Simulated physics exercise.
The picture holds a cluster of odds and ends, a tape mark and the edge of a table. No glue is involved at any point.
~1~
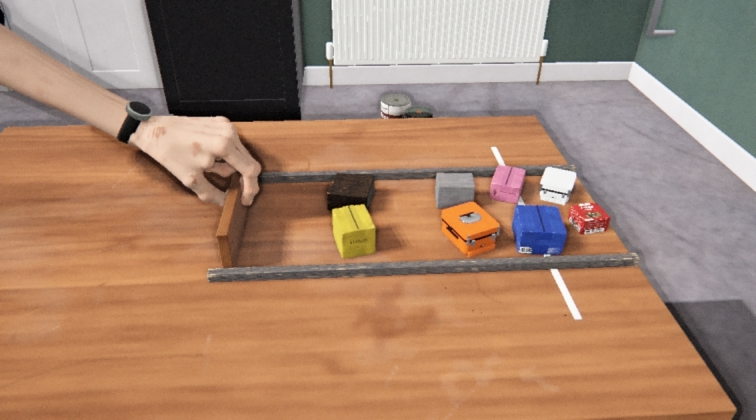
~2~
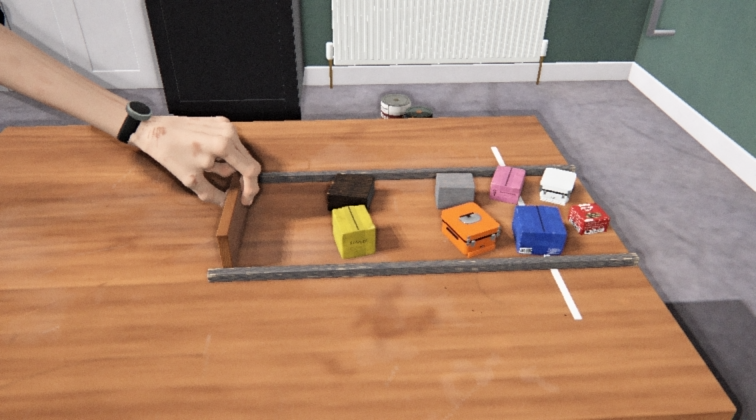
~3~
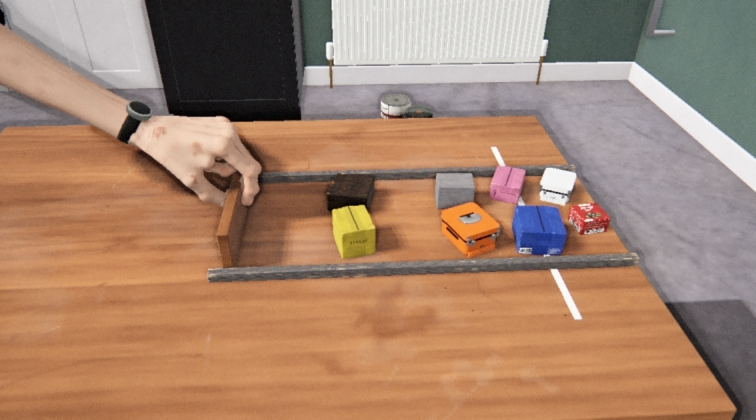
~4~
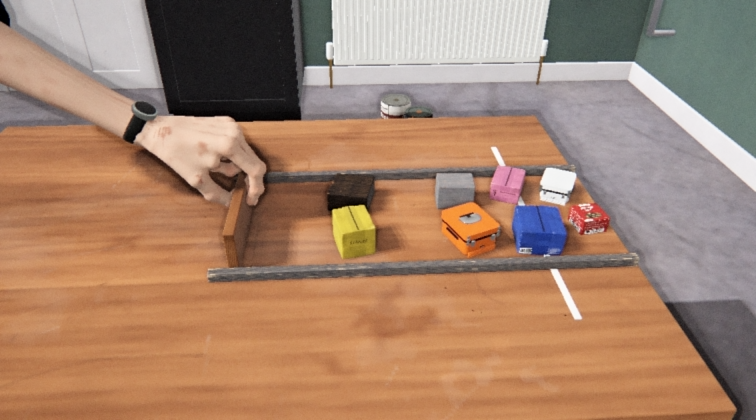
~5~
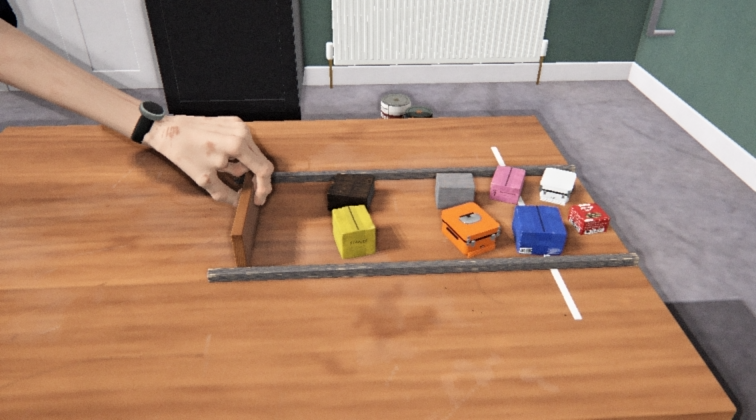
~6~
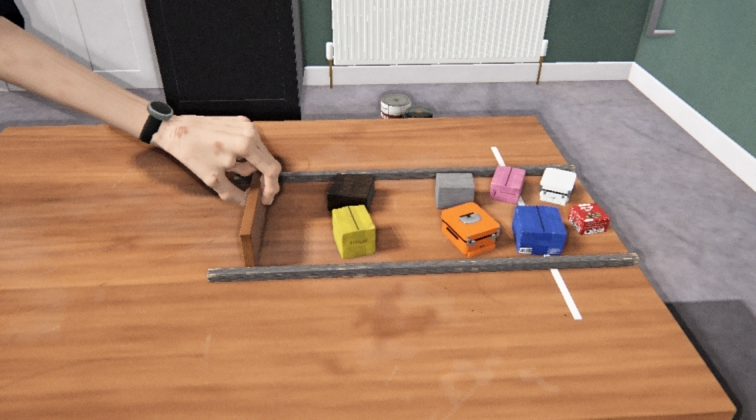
On a wooden table, a hand held a small wooden board upright between two dark rails, then slid it slightly to the right, while the colourful boxes and blocks ahead of it stayed still.
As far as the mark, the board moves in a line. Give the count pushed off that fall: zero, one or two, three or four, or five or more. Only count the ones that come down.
Count: Three or four.
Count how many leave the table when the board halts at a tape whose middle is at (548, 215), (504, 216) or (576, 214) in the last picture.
It would be 5, 2 and 6.
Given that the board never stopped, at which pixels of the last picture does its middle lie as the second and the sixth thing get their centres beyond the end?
At (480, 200) for the second, at (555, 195) for the sixth.
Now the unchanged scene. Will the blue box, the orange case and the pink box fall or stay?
Here's how it goes: The blue box goes down, the orange case hangs in there and the pink box goes down.
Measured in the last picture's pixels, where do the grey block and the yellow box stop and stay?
The grey block ends at (577, 188) and the yellow box at (557, 226).
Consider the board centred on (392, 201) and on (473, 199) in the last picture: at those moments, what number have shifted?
2 and 8.
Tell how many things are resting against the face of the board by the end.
2.
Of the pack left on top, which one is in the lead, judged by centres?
Grey block.
A little later, none off yet; red box at rest near (588, 219); white case at rest near (557, 186); blue box at rest near (538, 230).
When it is over, the number that fall off is three or four; down, pink box, blue box, white case and red box.
